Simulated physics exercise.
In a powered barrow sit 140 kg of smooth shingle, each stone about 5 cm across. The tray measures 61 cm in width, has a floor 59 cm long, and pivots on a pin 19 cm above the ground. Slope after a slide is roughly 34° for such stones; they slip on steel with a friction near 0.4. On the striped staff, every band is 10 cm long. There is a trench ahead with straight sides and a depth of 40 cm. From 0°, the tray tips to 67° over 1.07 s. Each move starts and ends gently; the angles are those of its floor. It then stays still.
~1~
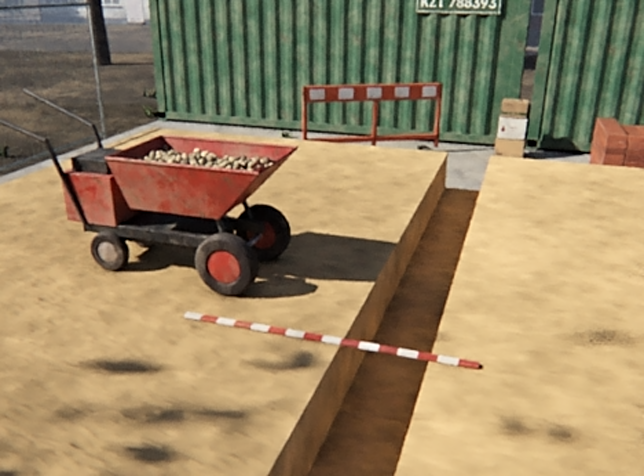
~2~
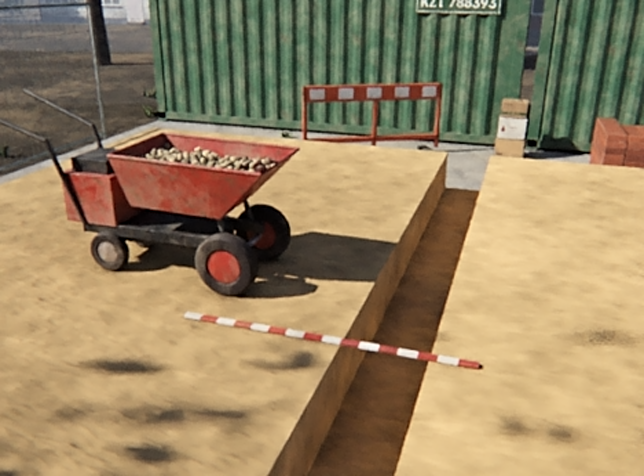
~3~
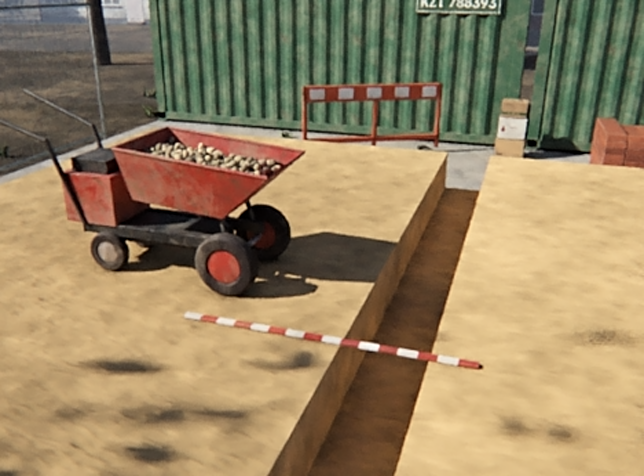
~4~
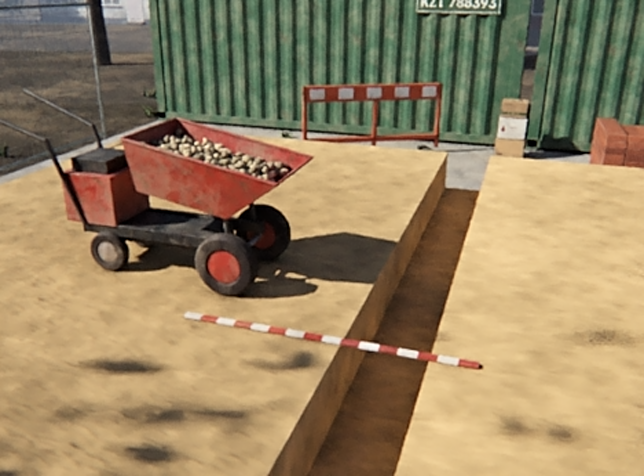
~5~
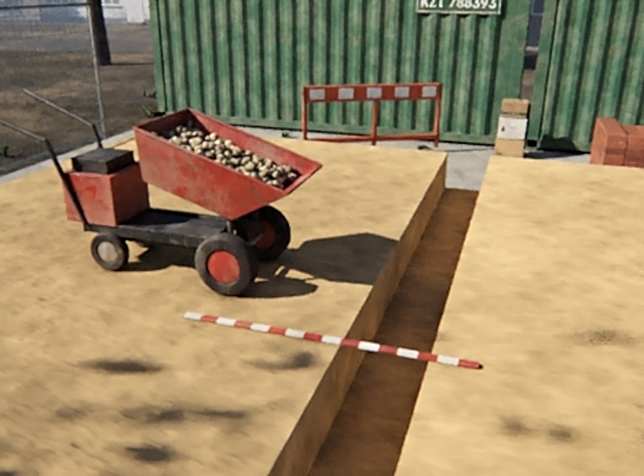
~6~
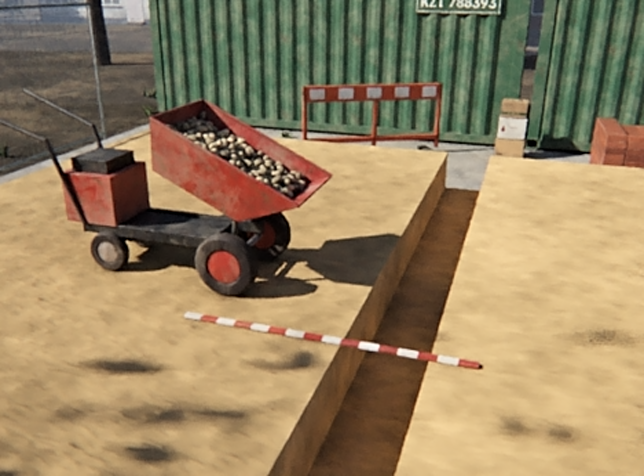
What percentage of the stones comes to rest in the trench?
About 96 per cent.
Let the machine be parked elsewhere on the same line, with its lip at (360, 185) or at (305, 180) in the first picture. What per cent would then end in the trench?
Around 20% for the first place and 85% for the second.
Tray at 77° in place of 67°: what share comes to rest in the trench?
With that change, near 80 per cent.
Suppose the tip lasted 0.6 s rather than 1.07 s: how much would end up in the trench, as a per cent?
Around 95 per cent would end in the trench.
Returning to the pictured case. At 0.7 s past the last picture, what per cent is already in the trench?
30 per cent or so by then.
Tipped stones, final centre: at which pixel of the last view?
Roughly (406, 347), I'd say.
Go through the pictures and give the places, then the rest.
In the first frame, the tray is at 0°, its lip at (259, 174); the top of the load is at (229, 161).
In the second frame, the tray is at 1°, its lip at (261, 175); the top of the load is at (201, 158).
The third frame shows lip at (268, 179), floor tilted 5°, highest stones at (171, 149).
The fourth frame shows lip at (277, 185), floor tilted 11°, highest stones at (173, 140).
In the fifth frame, the tray is at 18°, its lip at (288, 195); the top of the load is at (181, 131).
The sixth frame shows lip at (299, 206), floor tilted 26°, highest stones at (195, 124).
Then, 0.4 s after the last picture the floor is at 56°, 100 % in the tray; the foremost stones are at (334, 235).
Then, 0.7 s after the last picture the floor is at 67°, 59 % in the tray, 10 % short of the trench, 31 % in the trench; the foremost stones are at (415, 344).
Then, 1.1 s after the last picture the floor is at 67°, 19 % in the tray, 8 % short of the trench, 73 % in the trench; the foremost stones are at (439, 347).
Then, 3.0 s after the last picture the floor is at 67°, 0 % in the tray, 4 % short of the trench, 96 % in the trench; the foremost stones are at (437, 355).
